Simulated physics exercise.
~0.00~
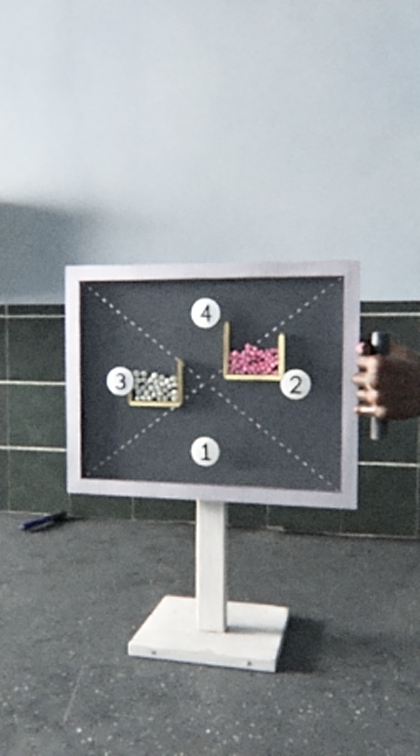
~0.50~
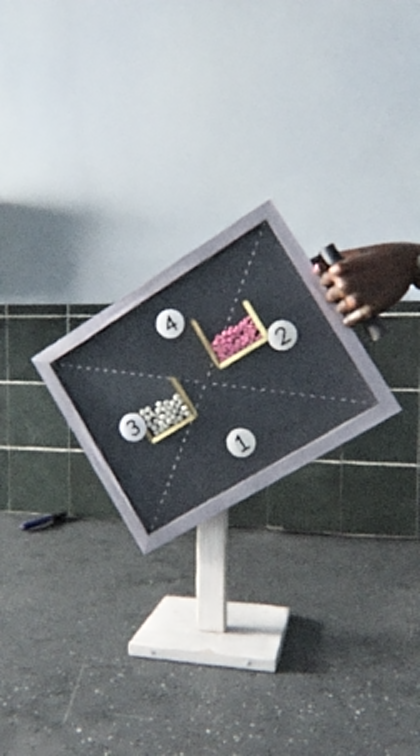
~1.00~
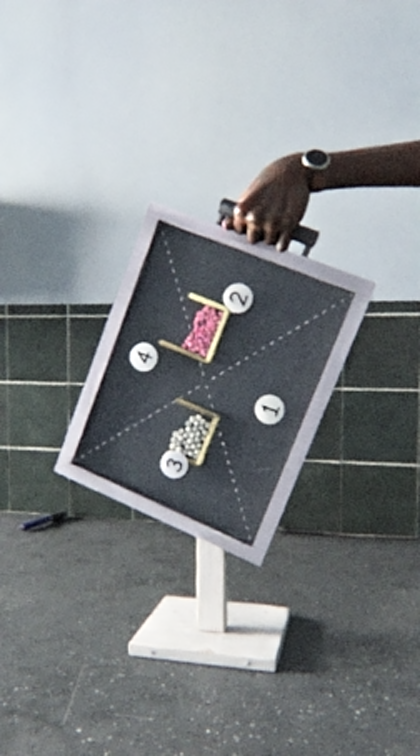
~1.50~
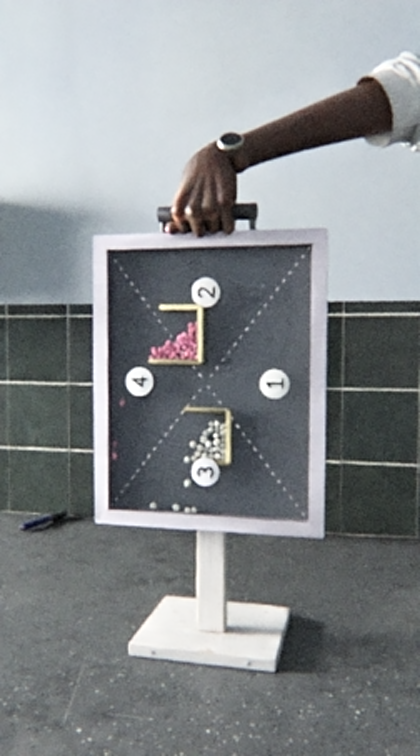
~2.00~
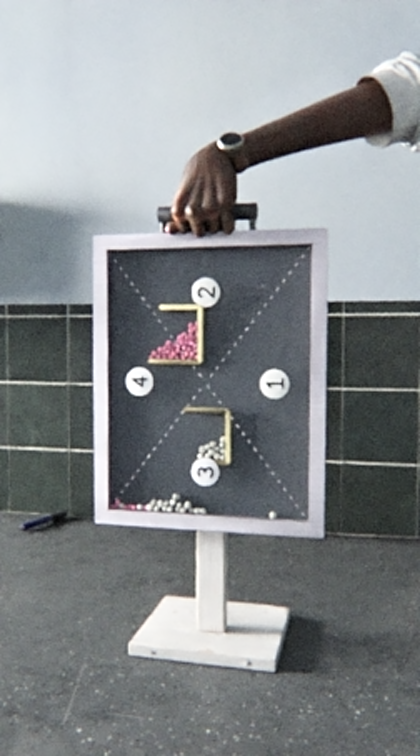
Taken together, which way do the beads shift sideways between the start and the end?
Taken together, the beads shift to the left.
